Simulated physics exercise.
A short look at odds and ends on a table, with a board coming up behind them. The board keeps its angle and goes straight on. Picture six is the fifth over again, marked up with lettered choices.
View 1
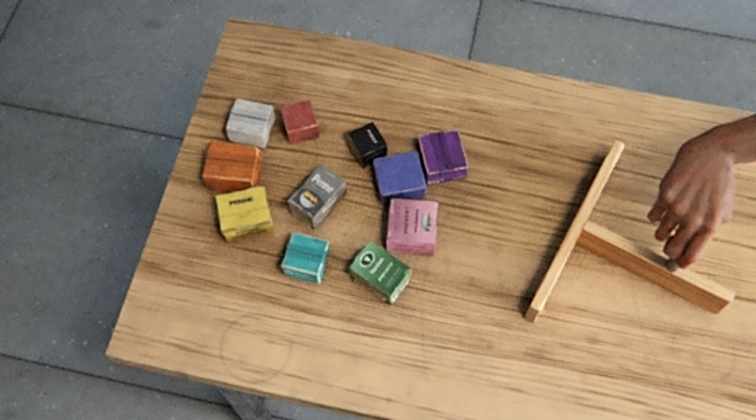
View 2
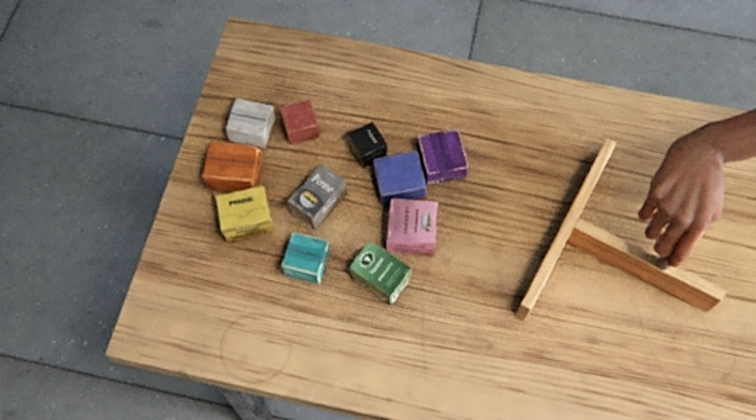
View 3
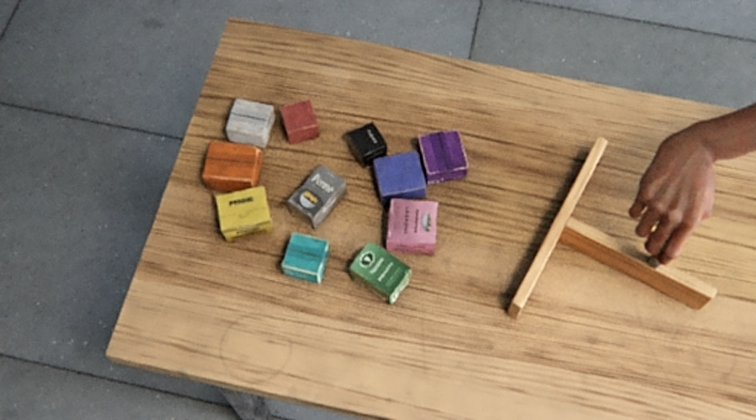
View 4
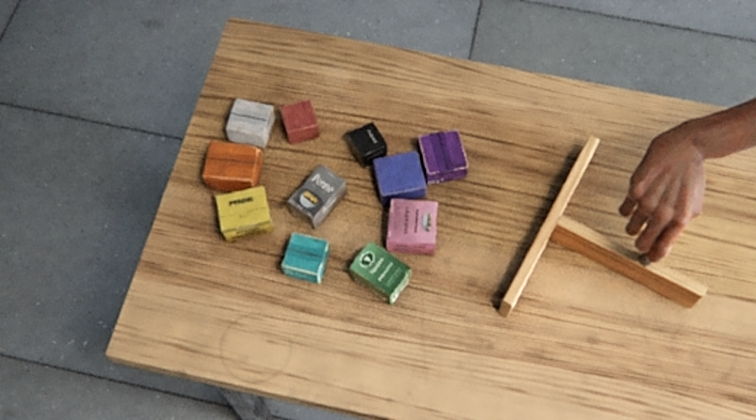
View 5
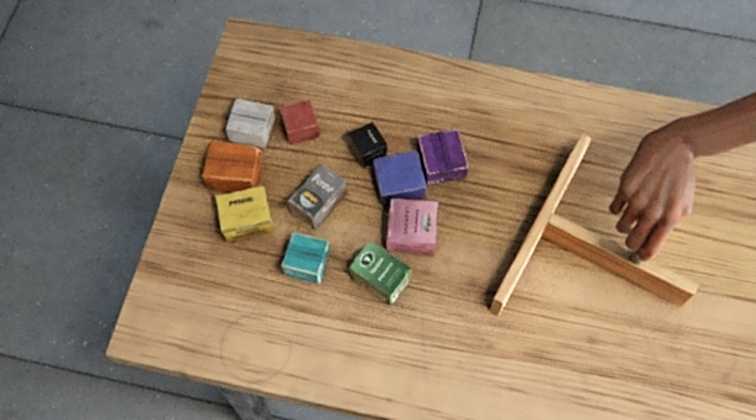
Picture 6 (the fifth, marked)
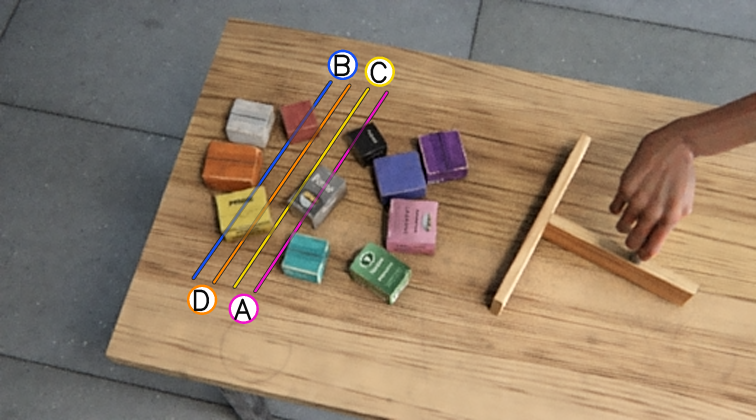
On a wooden table, a hand slides a T-shaped wooden board slowly left toward a scatter of colourful small boxes lying still.
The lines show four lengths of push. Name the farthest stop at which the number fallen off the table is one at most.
The farthest such stop is D.
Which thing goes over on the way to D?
The yellow packet goes over.
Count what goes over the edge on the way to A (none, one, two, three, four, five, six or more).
In all, none.
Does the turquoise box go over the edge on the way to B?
Yes.
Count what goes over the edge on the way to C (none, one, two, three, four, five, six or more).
The count is none.
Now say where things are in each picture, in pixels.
In the first frame, grey packet (318, 197); blue block (399, 178); green packet (380, 273).
In the second frame, board (571, 220); red block (300, 122).
In the third frame, board (562, 218); pink packet (412, 227).
In the fourth frame, board (553, 216); white box (251, 123).
In the fifth frame, board (545, 214); orange box (233, 167); black packet (368, 145); grey packet (318, 197).
On the copy, A at (325, 186); B at (266, 175); C at (305, 182); D at (285, 179).
On D. First, board (449, 196); purple box (438, 154); green packet (374, 271).
Then, board (355, 177); yellow packet (209, 198); turquoise box (238, 239).
Finally, board (286, 163); yellow packet over the edge; orange box (185, 143); one fallen.
By contrast, A is within the limit but short; B drops four; C is within the limit but short.
